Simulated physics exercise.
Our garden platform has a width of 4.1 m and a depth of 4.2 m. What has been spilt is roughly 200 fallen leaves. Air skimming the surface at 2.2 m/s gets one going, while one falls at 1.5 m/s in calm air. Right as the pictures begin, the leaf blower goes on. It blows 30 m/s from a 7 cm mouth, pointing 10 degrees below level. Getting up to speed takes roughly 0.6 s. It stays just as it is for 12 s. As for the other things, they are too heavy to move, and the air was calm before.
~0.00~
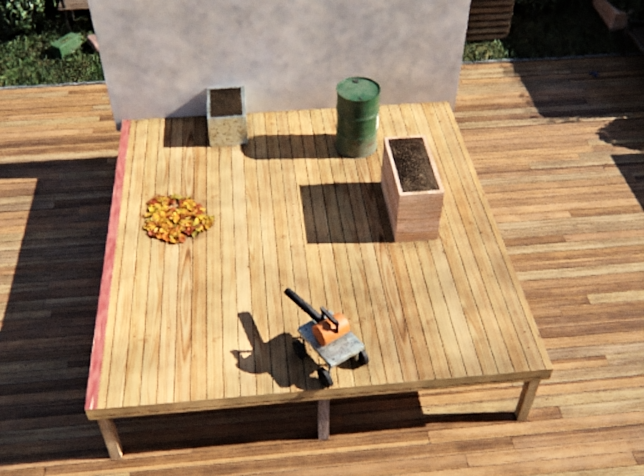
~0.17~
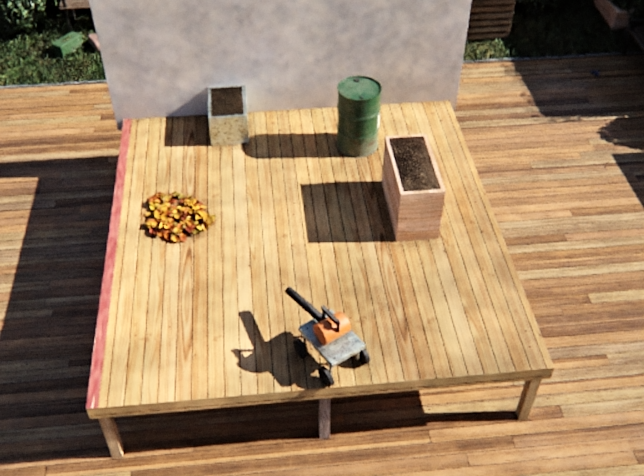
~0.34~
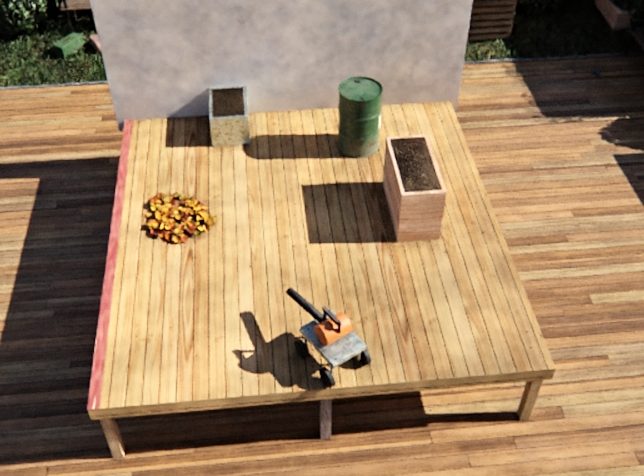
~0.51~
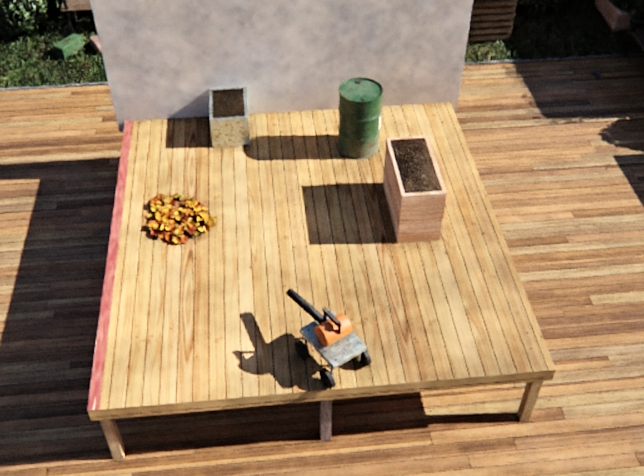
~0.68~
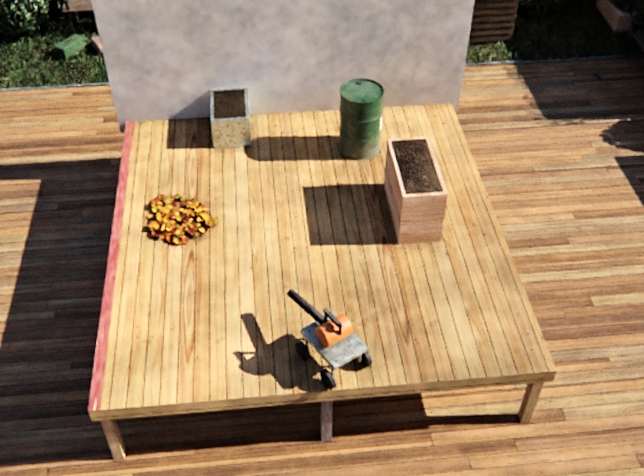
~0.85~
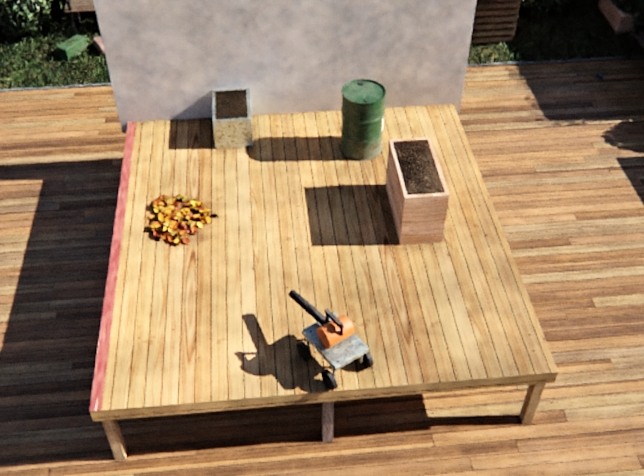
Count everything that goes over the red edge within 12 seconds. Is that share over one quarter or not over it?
The loss there beats a quarter.
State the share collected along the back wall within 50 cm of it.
Share: Around 2 percent.
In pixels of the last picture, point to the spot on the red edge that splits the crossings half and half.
About (121, 179).
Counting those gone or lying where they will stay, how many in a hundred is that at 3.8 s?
I reckon around 100 per cent.
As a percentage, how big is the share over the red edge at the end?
Roughly 100 percent at the end.
After 2.4 s the count stands so, 92 % are over the red edge.
After 3.8 s the count stands so, 95 % are over the red edge.
After 6.6 s the count stands so, 97 % are over the red edge.
After 12.0 s, at the end, 98 % are over the red edge.
